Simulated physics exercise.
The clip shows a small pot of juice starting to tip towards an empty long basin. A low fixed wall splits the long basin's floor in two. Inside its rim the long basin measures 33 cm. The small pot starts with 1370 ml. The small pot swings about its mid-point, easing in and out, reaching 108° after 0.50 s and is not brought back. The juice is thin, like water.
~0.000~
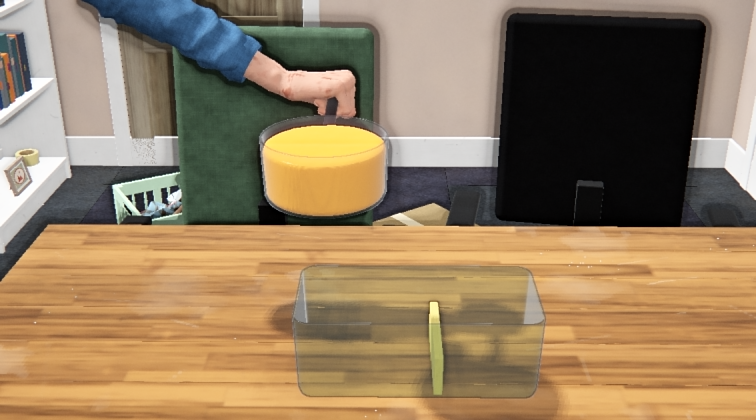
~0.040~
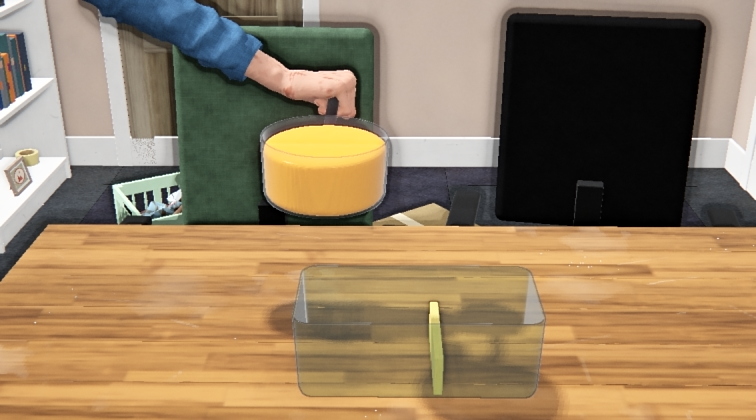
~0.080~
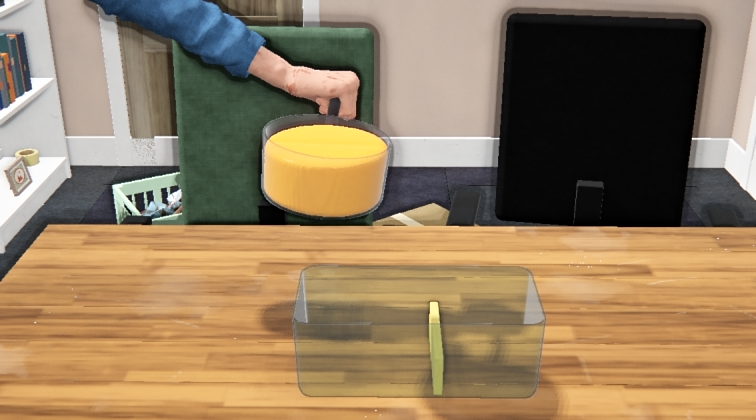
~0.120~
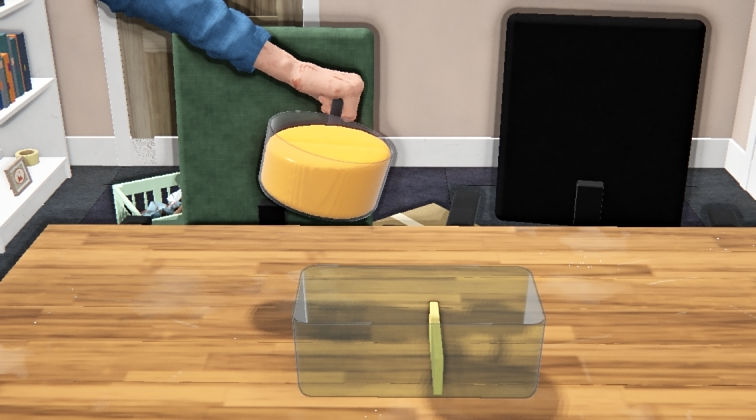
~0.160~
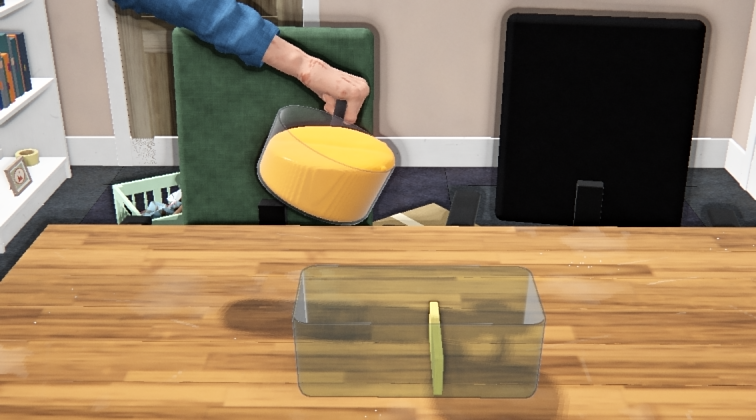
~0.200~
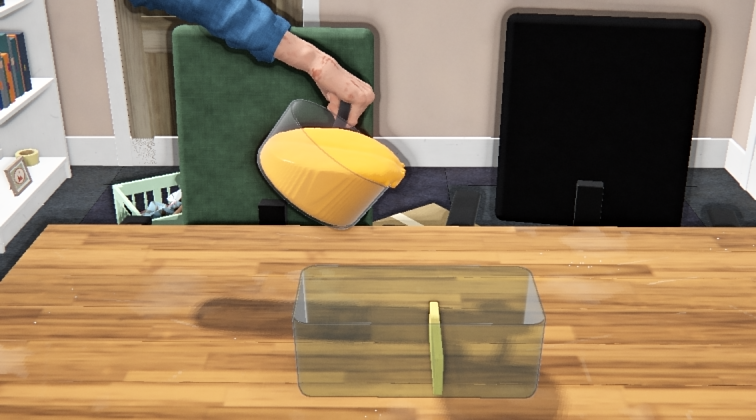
To begin with, a hand holds a small clear pot of orange juice level above a wooden table, over an empty see-through long basin with a thin upright wall inside. The pot then tilts to the right, gradually at first and then more steeply, until juice bulges over its lower right rim.
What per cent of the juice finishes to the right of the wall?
Roughly 31 per cent is past the wall.
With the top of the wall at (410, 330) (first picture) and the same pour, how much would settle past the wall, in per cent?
Then about 55 per cent.
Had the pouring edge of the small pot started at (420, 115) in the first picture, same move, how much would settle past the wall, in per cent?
Then about 55 per cent.
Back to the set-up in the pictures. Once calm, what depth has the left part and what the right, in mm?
Left about 30 mm, right about 22 mm.
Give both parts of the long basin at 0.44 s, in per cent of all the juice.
Near 5 on the left, 16 on the right.
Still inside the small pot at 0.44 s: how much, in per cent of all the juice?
Some 22 per cent.
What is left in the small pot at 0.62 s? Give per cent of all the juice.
About 4 per cent.
Then, 0.44 s in, the tilt is 104° and 23 per cent is still to pour, 5 is left of the wall and 16 right of it.
Then, 0.62 s in, the tilt is 108° and 4 per cent is still to pour, 52 is left of the wall and 28 right of it.
Then, 0.80 s in, the tilt is 108° and 1 per cent is still to pour, 43 is left of the wall and 25 right of it.
Then, 1.00 s in, the tilt is 108° and 0 per cent is still to pour, 60 is left of the wall and 30 right of it.
Finally, 61 per cent lies left of the wall, 31 right of it and 9 outside.
